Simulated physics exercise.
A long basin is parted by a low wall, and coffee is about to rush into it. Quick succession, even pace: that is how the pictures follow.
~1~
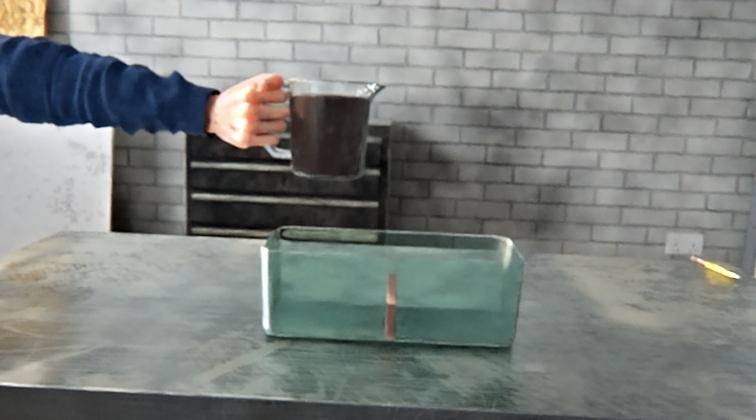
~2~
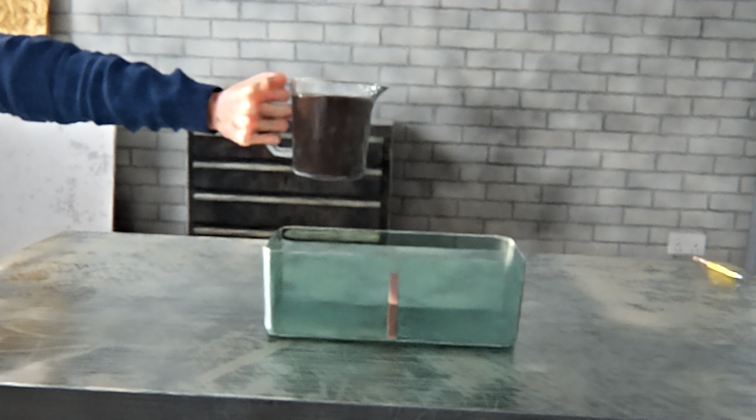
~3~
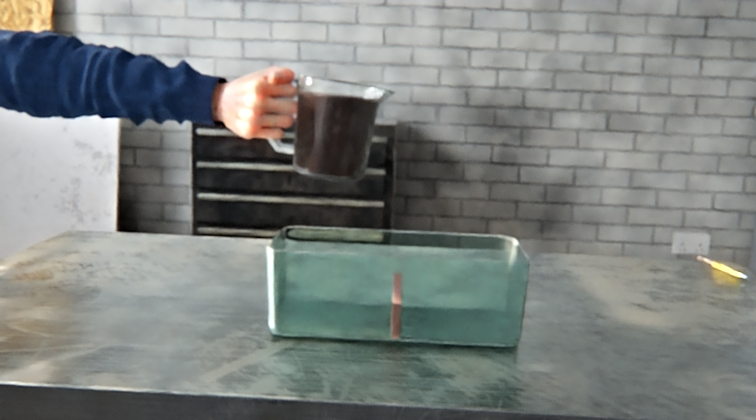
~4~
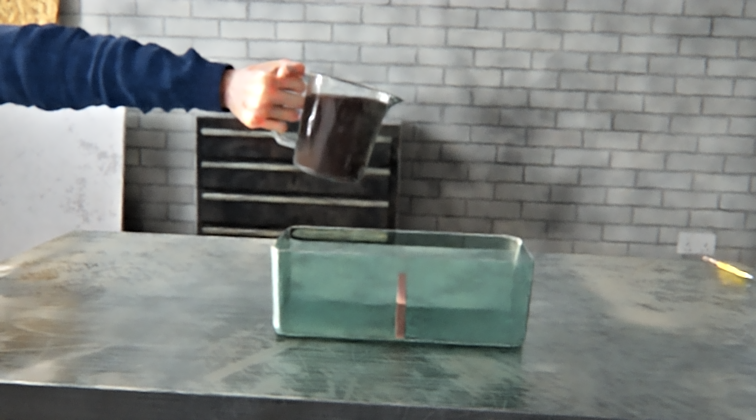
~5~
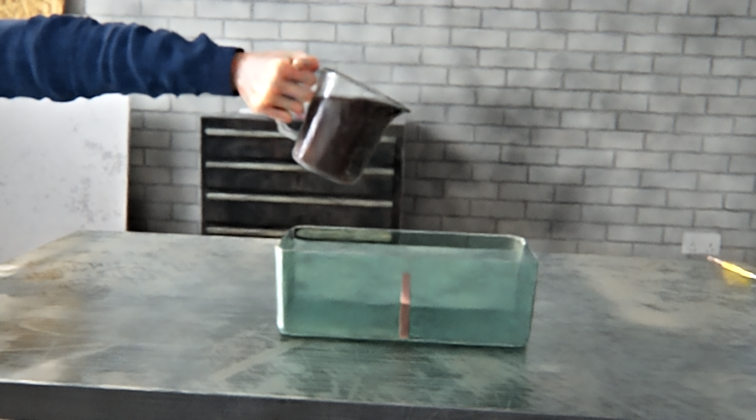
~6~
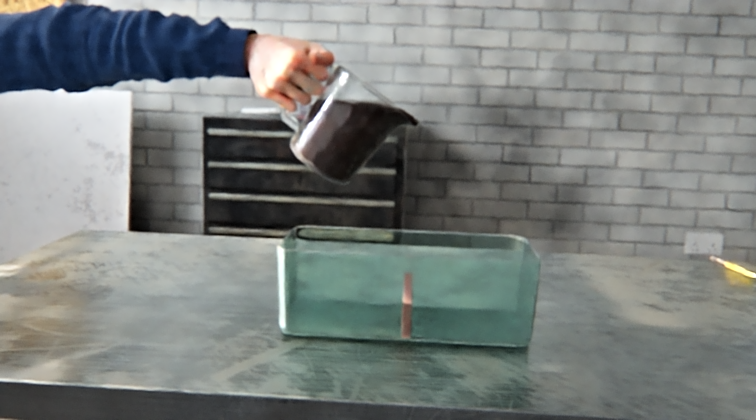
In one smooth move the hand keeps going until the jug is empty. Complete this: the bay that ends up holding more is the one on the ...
... right.
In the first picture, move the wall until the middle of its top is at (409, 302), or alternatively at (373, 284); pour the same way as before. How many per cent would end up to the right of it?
First try close to 55 percent, second try close to 95 percent.
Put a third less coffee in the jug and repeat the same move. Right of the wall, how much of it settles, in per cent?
It works out near 75 percent.
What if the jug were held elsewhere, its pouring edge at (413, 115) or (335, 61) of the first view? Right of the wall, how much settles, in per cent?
In order: Close to 90 and 20 percent.
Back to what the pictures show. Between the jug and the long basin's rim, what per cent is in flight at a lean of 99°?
I'd put it near 25 per cent.
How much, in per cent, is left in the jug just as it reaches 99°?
About 50 % remains.
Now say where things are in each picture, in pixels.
It leans 0°; its right rim is at (386, 85); the coffee meets the walls at (292, 94) and (370, 98); the long basin's rim runs from (270, 239) to (516, 251); the wall's top is at (392, 288), in the first picture.
It leans 2°; its right rim is at (389, 87); the coffee meets the walls at (295, 93) and (373, 98), in the second picture.
It leans 6°; its right rim is at (396, 91); the coffee meets the walls at (301, 92) and (379, 100), in the third picture.
It leans 13°; its right rim is at (404, 99); the coffee meets the walls at (309, 95) and (389, 102), in the fourth picture.
It leans 23°; its right rim is at (412, 110); the coffee meets the walls at (313, 106) and (402, 105), in the fifth picture.
It leans 34°; its right rim is at (416, 125); the coffee meets the walls at (310, 115) and (406, 115); 1 per cent is over the edge, in the sixth picture.
A moment on, the tilt is 99° and 50 per cent is still to pour, 0 is left of the wall and 24 right of it.
Next, the tilt is 119° and 5 per cent is still to pour, 7 is left of the wall and 78 right of it.
Then the tilt is 119° and 0 per cent is still to pour, 13 is left of the wall and 85 right of it.
Later the tilt is 119° and 0 per cent is still to pour, 14 is left of the wall and 84 right of it.
In the end 14 per cent lies left of the wall, 84 right of it and 2 outside.
